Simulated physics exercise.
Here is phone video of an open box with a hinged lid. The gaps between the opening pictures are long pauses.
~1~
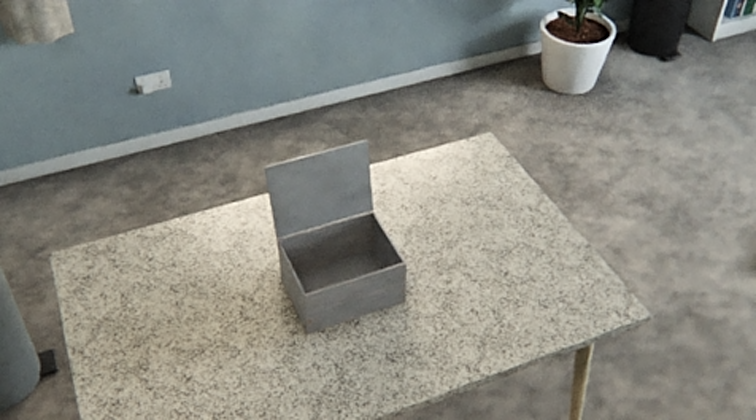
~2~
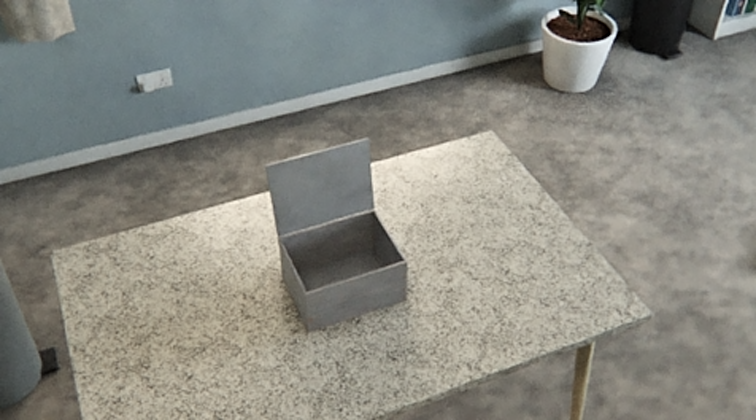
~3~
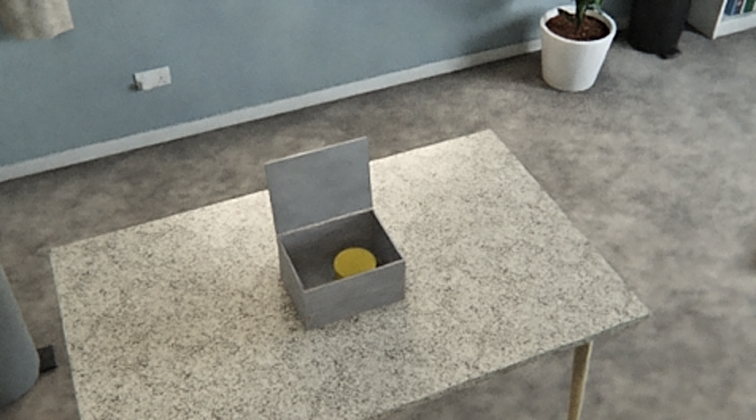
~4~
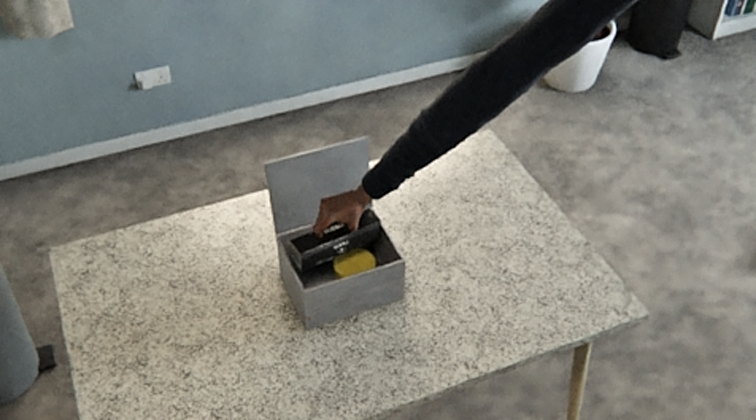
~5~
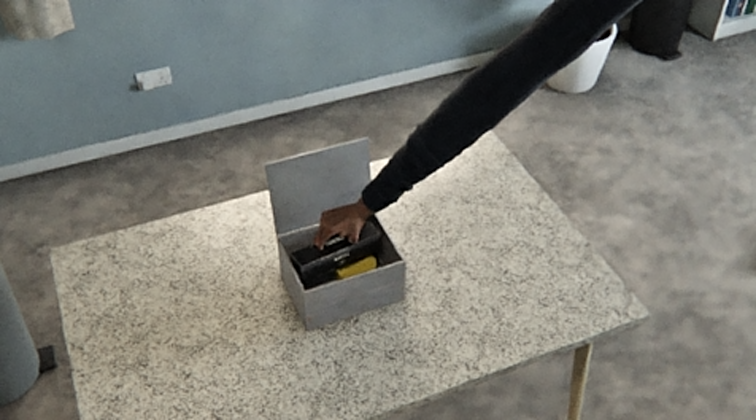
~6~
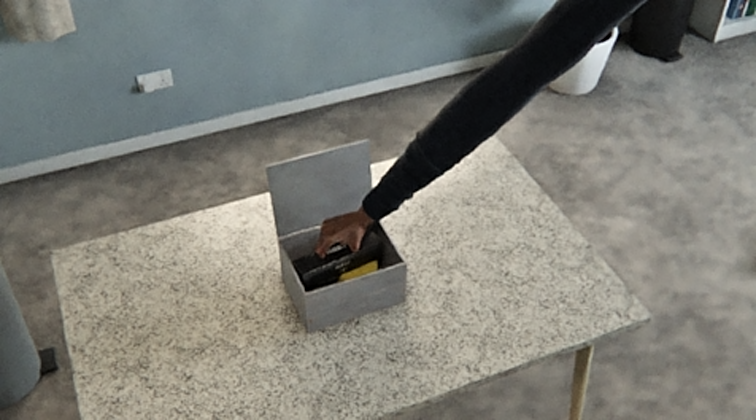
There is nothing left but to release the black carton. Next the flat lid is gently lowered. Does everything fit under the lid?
Settles down.
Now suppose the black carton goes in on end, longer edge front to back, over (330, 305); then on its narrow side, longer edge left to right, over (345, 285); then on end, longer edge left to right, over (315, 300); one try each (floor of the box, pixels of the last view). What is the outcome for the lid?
Case one lid open, case two lid shut, case three lid open.
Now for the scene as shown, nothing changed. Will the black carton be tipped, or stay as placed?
By the end it has kept its angle.
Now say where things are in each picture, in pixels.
In the first picture, the last thing is not in view yet.
In the second picture, the last thing is not in view yet.
In the third picture, the last thing is not in view yet; yellow tub (355, 271).
The fourth picture shows still above its spot; black carton (336, 239); yellow tub (355, 271).
The fifth picture shows still above its spot; black carton (337, 251).
The sixth picture shows put in, still held; black carton (338, 259).
Then, 1.20 s past the last view, lid starting down.
Then, 1.60 s past the last view, lid 57° above the rim.
Then, 1.80 s past the last view, lid 34° above the rim.
Then, 2.00 s past the last view, lid 5° above the rim.
Finally, lid shut; both still in place. Final places as the last picture's camera would see them, black carton near (338, 260).
